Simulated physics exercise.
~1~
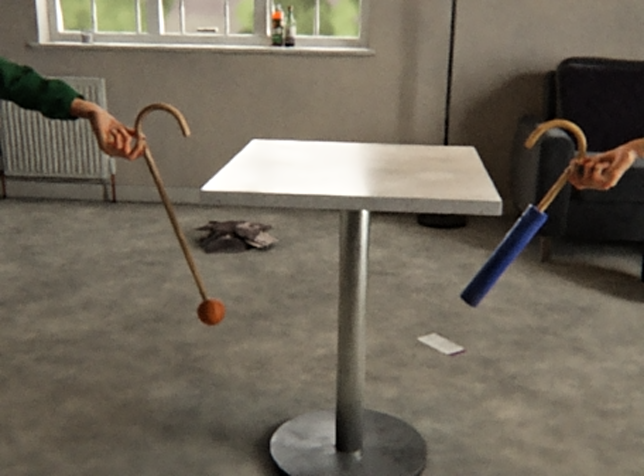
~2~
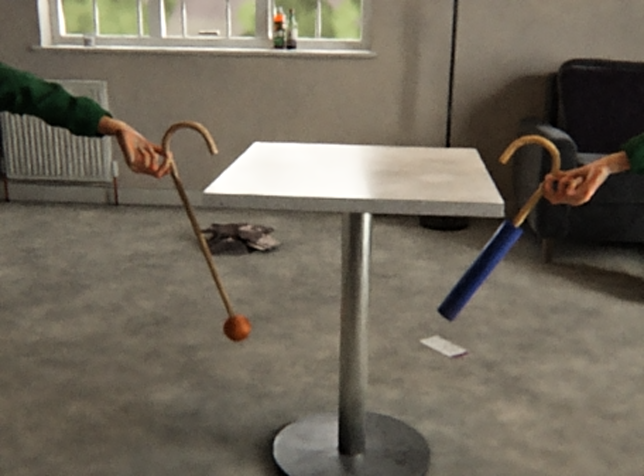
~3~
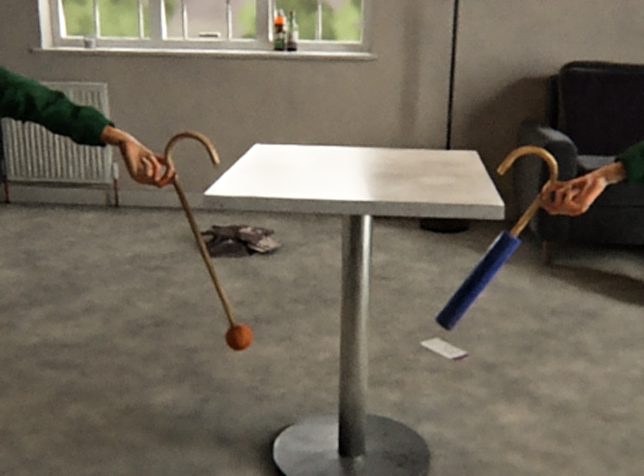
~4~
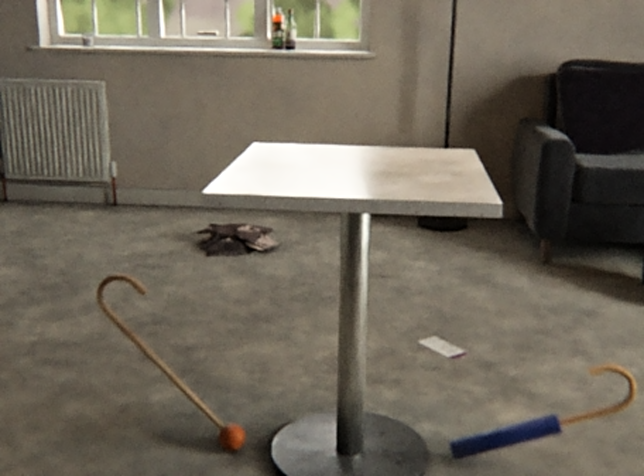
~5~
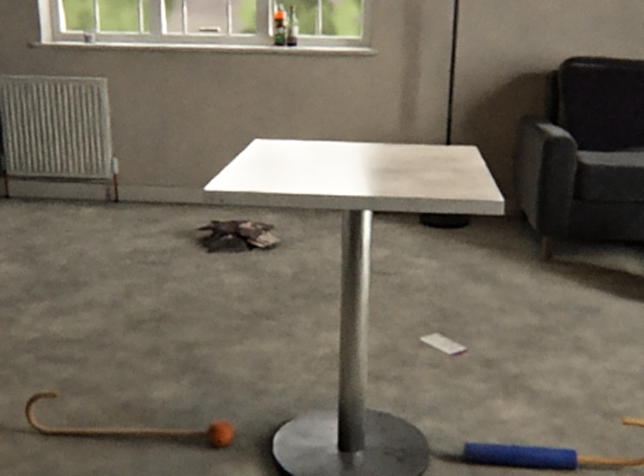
An orange-ended stick with a curved handle, perhaps a ladle, and a blue umbrella with a hooked handle are held by two hands on either side of a white pedestal table, in a grey-carpeted room seen from the front by a slightly swaying camera. A radiator, a window and a dark armchair stand behind. The hands shift both objects slightly inward and lower them a little, touching nothing. Then the hands let go and leave the view, and both objects drop, tipping as they go. They end lying on the floor, the orange-ended one left of the table base, the blue one right.
